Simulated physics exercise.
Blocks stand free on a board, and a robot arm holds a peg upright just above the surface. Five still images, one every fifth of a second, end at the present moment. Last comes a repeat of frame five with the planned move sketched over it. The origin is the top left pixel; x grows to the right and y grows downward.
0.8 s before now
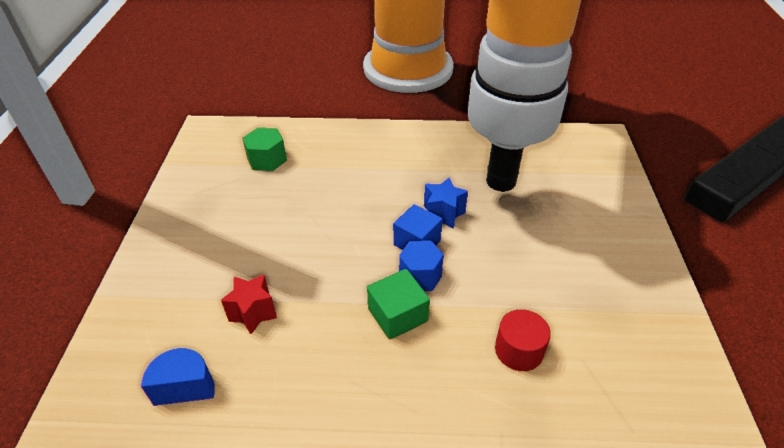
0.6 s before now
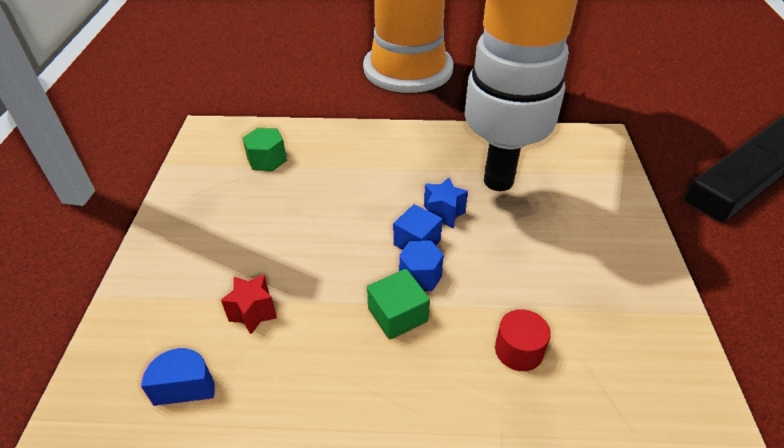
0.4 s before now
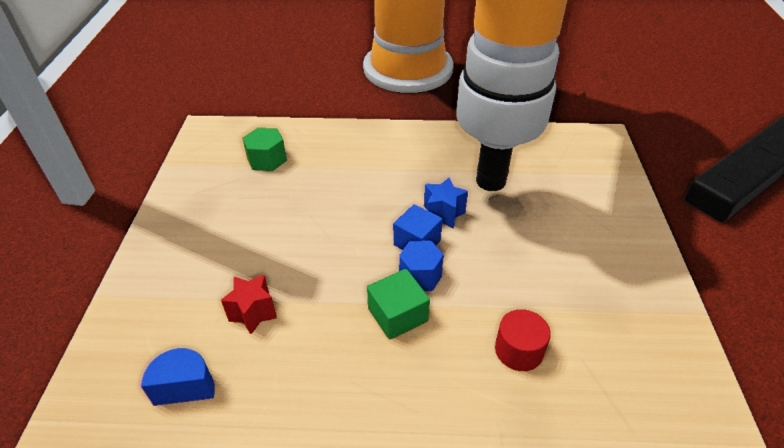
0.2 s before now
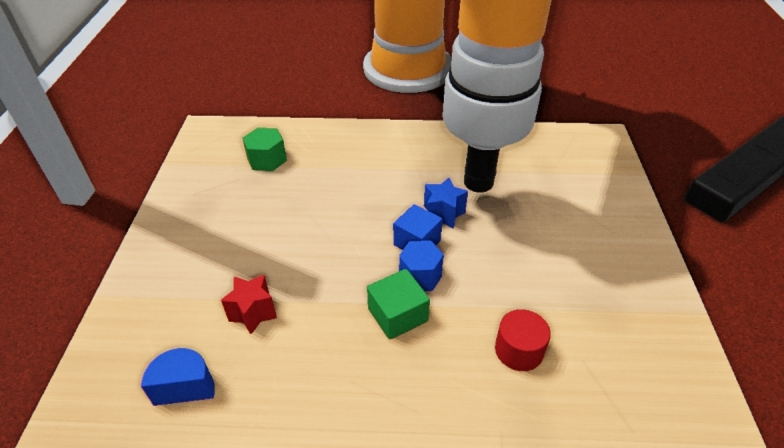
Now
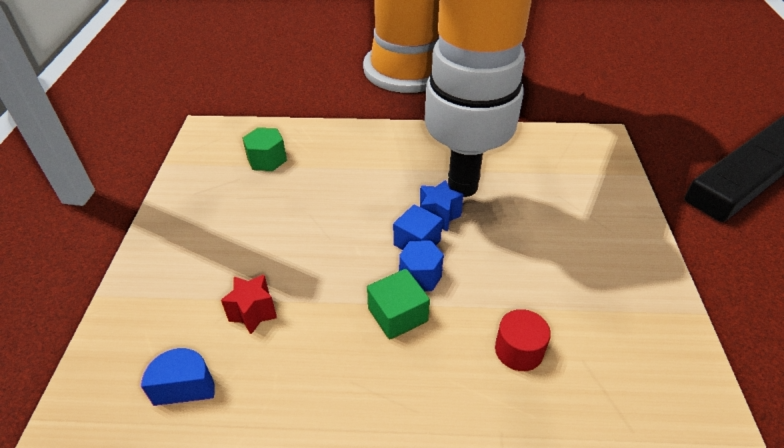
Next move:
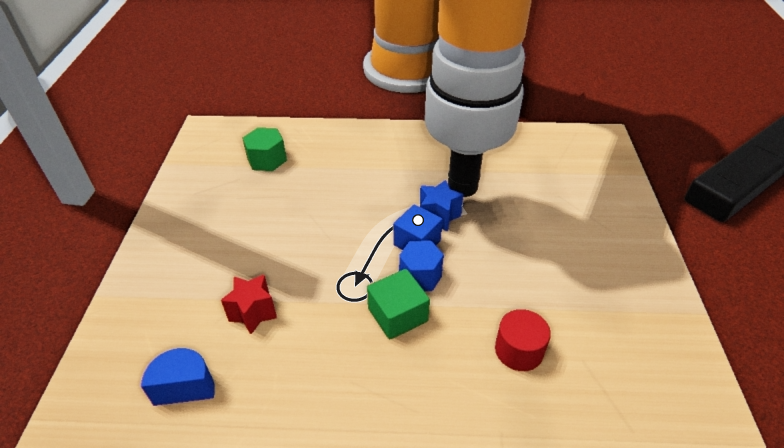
The robot arm moved its black peg a short way left across the wooden board and nudged the blue star slightly against the blue blocks beside it, while the other blocks stayed still.
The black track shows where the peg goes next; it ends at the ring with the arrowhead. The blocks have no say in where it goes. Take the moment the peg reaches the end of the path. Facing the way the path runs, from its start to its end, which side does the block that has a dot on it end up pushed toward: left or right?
Taking start-to-end as forward, the block's sideways shift goes to the left.
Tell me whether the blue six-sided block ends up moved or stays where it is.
Its place changes.
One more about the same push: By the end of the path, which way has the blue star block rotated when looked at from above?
From above, clockwise.
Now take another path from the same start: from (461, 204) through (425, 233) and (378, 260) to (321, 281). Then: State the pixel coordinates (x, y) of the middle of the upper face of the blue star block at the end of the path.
Close to (285, 272).
Path on the board, from (461, 204) over (413, 218) and (377, 245) to (355, 286); the dot is on the blue square.
What follows on the original path. One third of the way, peg (414, 202); green square (395, 299); blue square (388, 241), turned 55° anticlockwise; blue six-sided block (419, 264), turned 20° anticlockwise; blue star block (389, 208).
Two thirds of the way, peg (377, 230); green square (395, 305); blue square (384, 252), turned 75° anticlockwise; blue six-sided block (422, 268), turned 35° anticlockwise; blue star block (344, 228), turned 25° clockwise.
At the end, peg (354, 271); green square (406, 328), turned 35° clockwise; blue square (386, 289), turned 130° anticlockwise; blue six-sided block (430, 278), turned 70° anticlockwise; blue star block (333, 237), turned 70° clockwise.
